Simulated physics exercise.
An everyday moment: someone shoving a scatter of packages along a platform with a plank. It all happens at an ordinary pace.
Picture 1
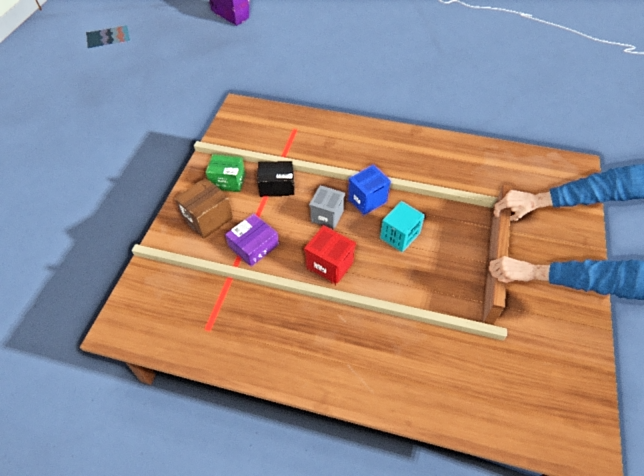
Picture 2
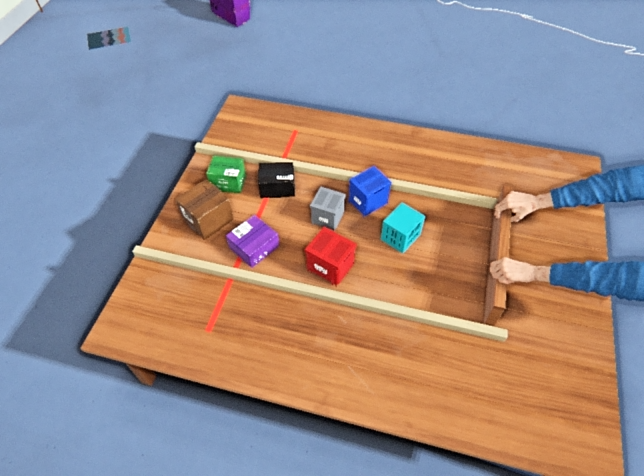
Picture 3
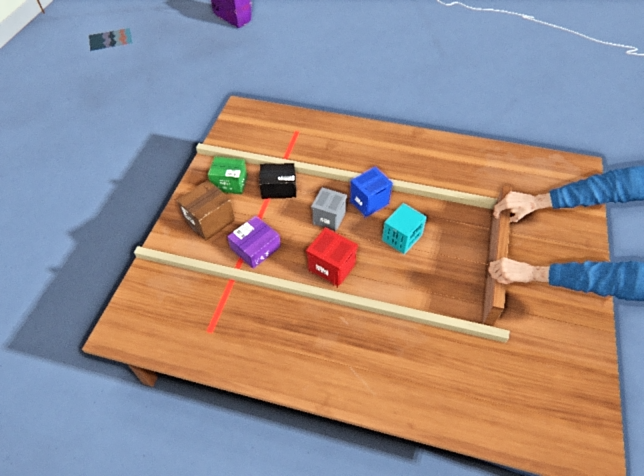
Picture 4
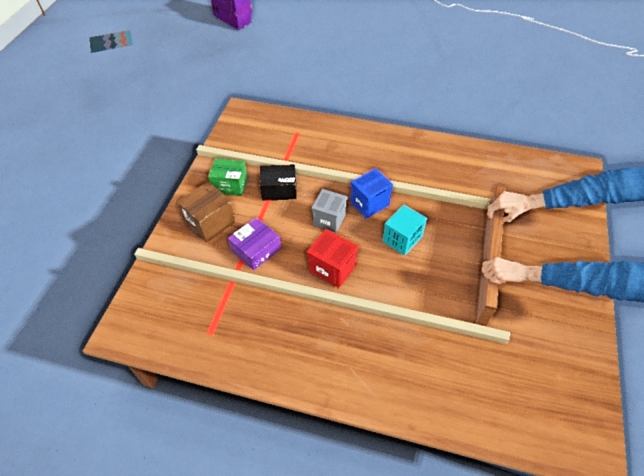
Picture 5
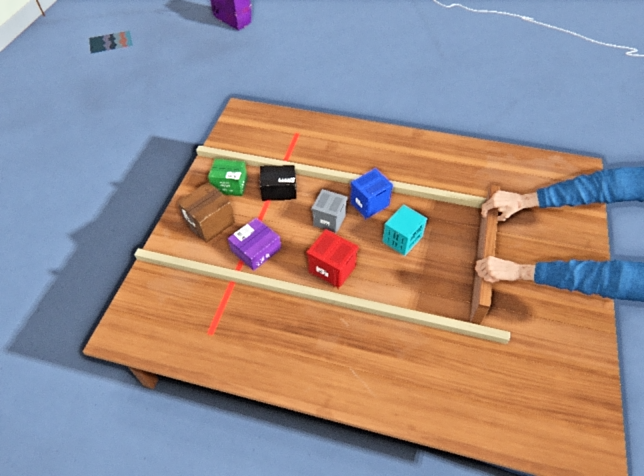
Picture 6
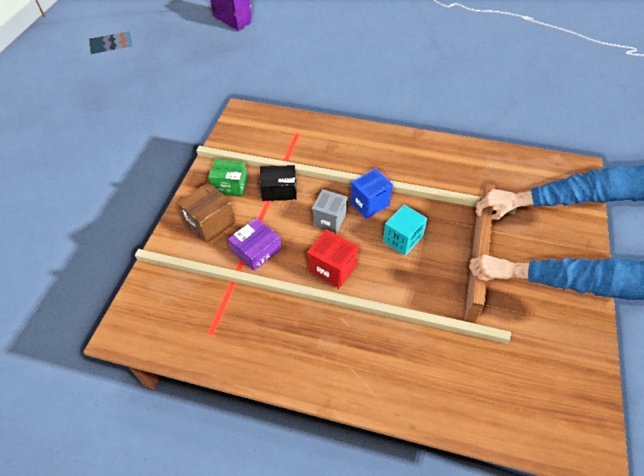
A wooden plank, gripped by two hands in blue sleeves, stayed nearly still at first, then slid slightly left between two pale rails toward eight colourful boxes, which stayed in place on the table.
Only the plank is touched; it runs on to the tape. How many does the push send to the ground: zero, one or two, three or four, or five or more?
The number that fall off is zero.
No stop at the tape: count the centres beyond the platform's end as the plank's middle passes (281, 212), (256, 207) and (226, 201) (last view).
Past the end: 0, 0 and 2.
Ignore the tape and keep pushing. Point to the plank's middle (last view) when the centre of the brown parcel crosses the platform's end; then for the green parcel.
Near (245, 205) and (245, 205).
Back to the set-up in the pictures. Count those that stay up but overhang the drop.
1 of them.
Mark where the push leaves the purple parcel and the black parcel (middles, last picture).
About (198, 225), and the other about (232, 174).
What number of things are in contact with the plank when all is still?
In contact: 3.
Soon after, none off yet; brown parcel at rest near (207, 213); green parcel at rest near (229, 178); black parcel at rest near (279, 183).
Then, none off yet; brown parcel moving near (205, 211); green parcel at rest near (229, 178); black parcel moved a little near (264, 179).
At rest, the number that fall off is zero.
